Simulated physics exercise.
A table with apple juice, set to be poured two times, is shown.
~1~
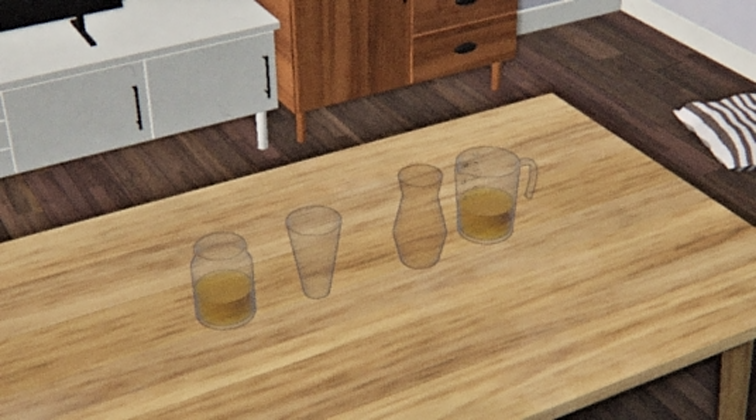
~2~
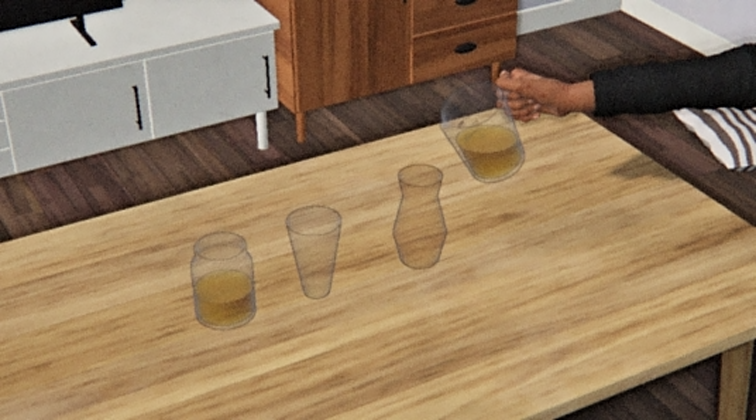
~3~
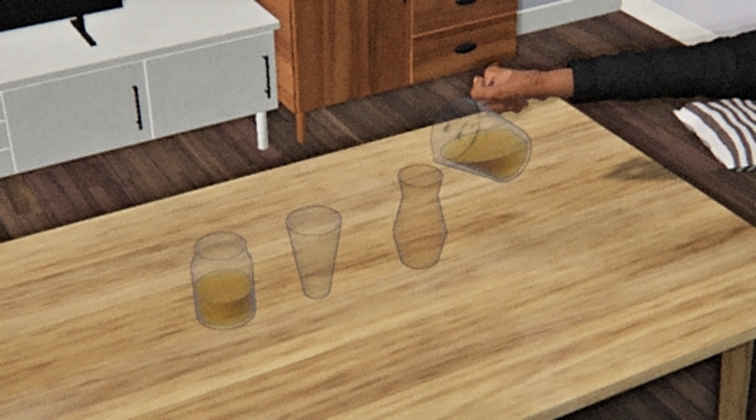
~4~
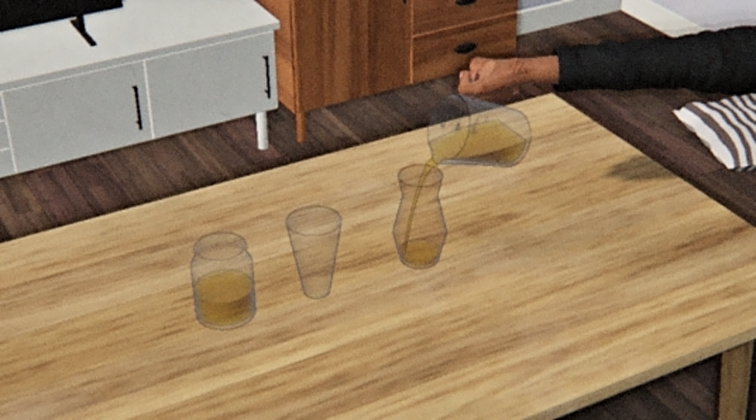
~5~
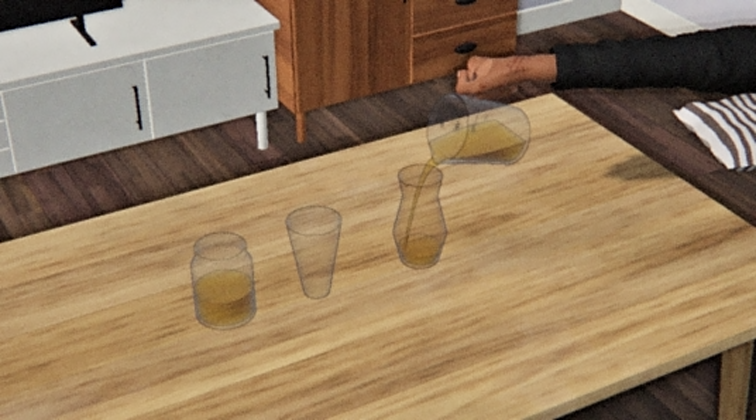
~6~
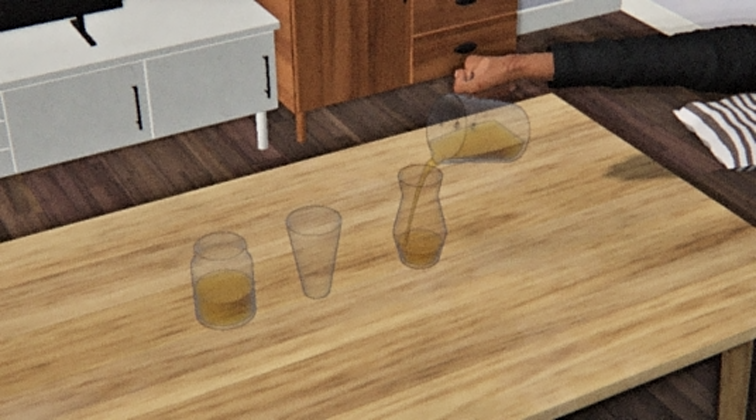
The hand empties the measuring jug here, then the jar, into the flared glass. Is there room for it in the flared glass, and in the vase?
Result: Looks like the flared glass is roomy enough; looks like the vase is roomy enough.
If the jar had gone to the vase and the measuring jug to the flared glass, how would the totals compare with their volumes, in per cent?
About 50 % and 90 %.
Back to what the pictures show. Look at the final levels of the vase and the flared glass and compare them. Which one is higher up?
The flared glass.
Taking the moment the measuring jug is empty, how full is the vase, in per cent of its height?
I'd guess some 50 per cent.
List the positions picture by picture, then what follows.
The first picture shows at the start; measuring jug (487, 194) about a third full; jar (223, 277) about a third full; vase (420, 216) empty; flared glass (315, 254) empty.
In the second picture, a hand has the measuring jug; measuring jug (484, 133) tipped 25° with all of its load; vase (420, 216) empty.
In the third picture, the measuring jug is tipped; measuring jug (481, 141) tipped 55° with all of its load; vase (420, 216) empty.
In the fourth picture, the stream is running; measuring jug (479, 133) tipped 65° with nearly all of its load; vase nearly empty, surface at (420, 249).
In the fifth picture, the stream is running; measuring jug (478, 132) tipped 70° with about three quarters of its load; flared glass (315, 254) empty.
In the sixth picture, the stream is running; measuring jug (478, 130) tipped 70° with about three quarters of its load; jar about a third full, surface at (224, 286); vase nearly empty, surface at (420, 242); flared glass (315, 254) empty.
Shortly, the vase is about a third full.
Then, the vase is about half full.
At the finish, the flared glass is nearly full; the vase is about half full.
